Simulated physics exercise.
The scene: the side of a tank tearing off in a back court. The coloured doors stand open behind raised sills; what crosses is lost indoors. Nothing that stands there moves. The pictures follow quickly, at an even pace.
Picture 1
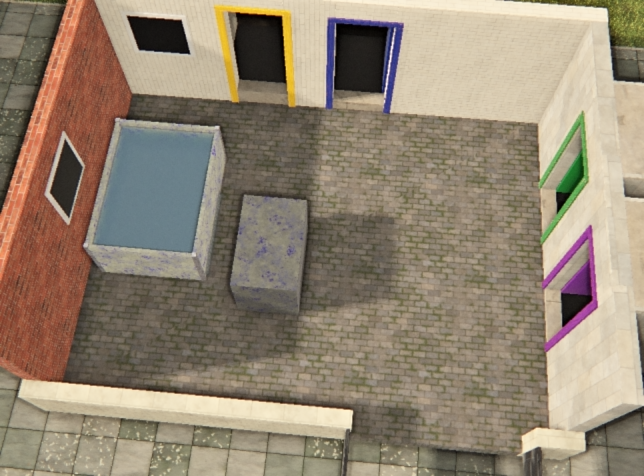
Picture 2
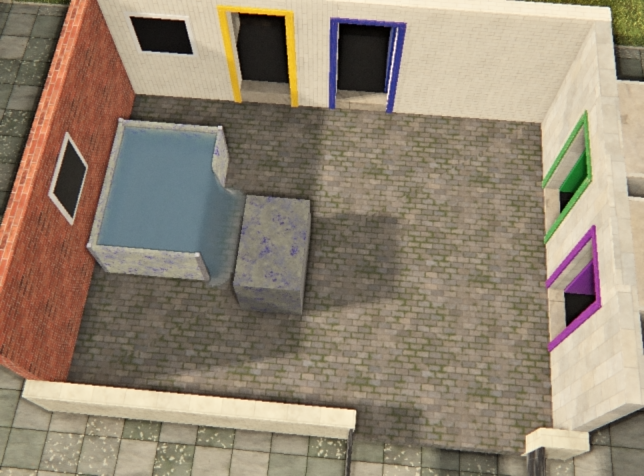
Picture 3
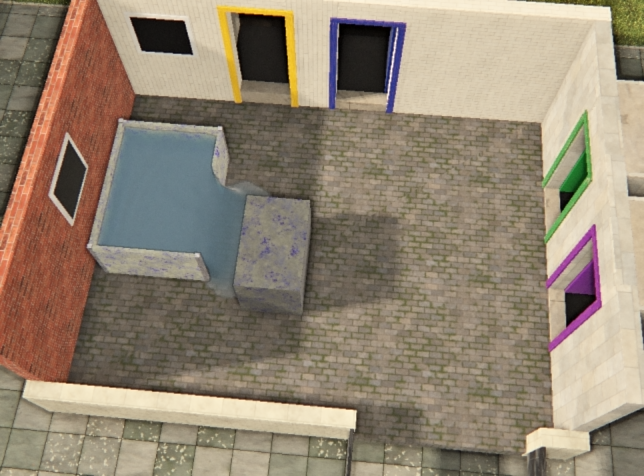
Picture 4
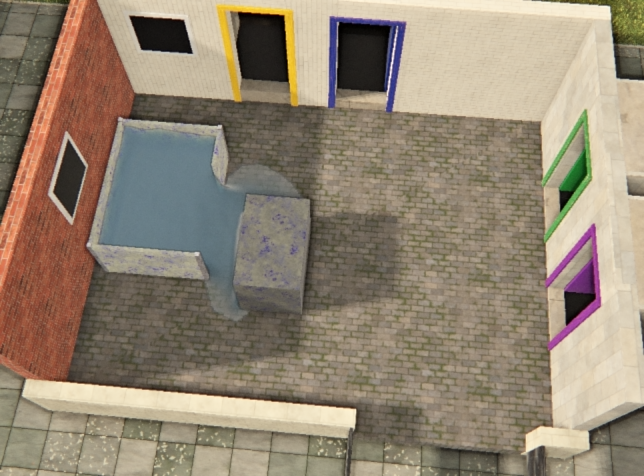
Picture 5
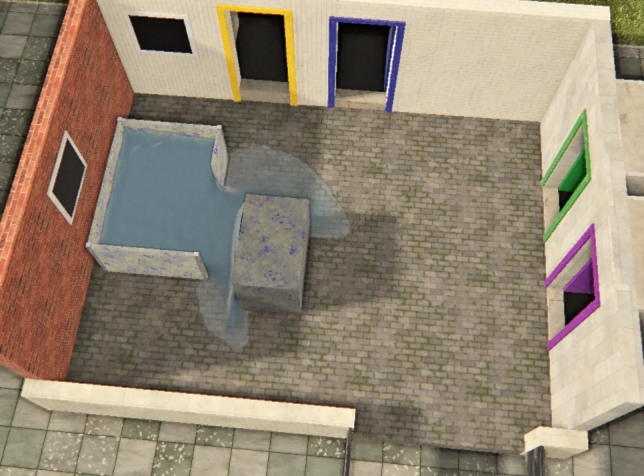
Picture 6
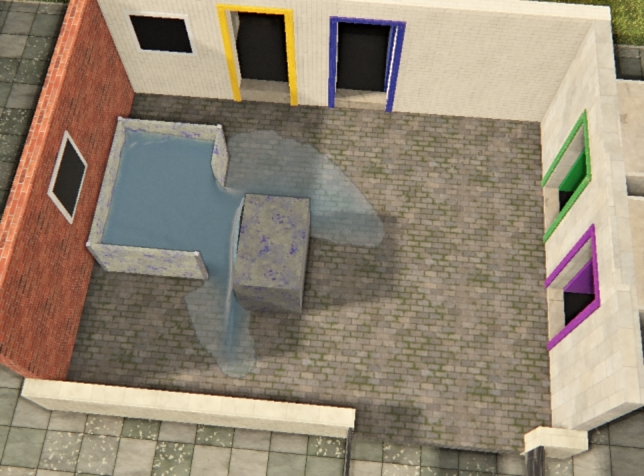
In this clip, the right side of a water tank in a walled, paved court opens, and water pours through the gap against a grey block, then spreads around both sides of it across the paving.
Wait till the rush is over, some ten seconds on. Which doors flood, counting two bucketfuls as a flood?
In the end: The blue door stays under that; the purple door stays under that; the yellow door stays under that; the green door takes more than that.
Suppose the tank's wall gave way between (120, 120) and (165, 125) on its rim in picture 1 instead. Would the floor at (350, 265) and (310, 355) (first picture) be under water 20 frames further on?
In turn: Flooded, no water.
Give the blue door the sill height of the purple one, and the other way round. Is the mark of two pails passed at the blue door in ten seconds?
One by one: Blue door passes that mark.
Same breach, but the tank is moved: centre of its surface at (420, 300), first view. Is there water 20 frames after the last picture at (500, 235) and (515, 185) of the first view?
One after the other: Awash, awash.
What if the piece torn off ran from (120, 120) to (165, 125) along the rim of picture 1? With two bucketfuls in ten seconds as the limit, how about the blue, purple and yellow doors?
My reading: The blue door lets less in; the purple door passes that mark; the yellow door holds.
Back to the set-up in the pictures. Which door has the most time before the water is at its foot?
That is the purple door.
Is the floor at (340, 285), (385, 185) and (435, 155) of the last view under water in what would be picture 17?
As listed: Dry, covered, under water.
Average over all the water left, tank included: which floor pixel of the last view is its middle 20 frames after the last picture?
I would point to (268, 233).
A moment on, water covers 40 % of the floor; the blue door wet at the sill, nothing in, the purple door not reached, the yellow door wet at the sill, nothing in, the green door not reached.
Next, water covers 60 % of the floor; the blue door wet at the sill, nothing in, the purple door not reached, the yellow door wet at the sill, nothing in, the green door under two buckets in.
Then, water covers 80 % of the floor; the blue door wet at the sill, nothing in, the purple door wet at the sill, nothing in, the yellow door wet at the sill, nothing in, the green door over two buckets in.
Later, water covers 95 % of the floor; the blue door wet at the sill, nothing in, the purple door under two buckets in, the yellow door wet at the sill, nothing in, the green door far over two buckets in.
In the end, water covers 95 % of the floor; the blue door wet at the sill, nothing in, the purple door under two buckets in, the yellow door wet at the sill, nothing in, the green door far over two buckets in.
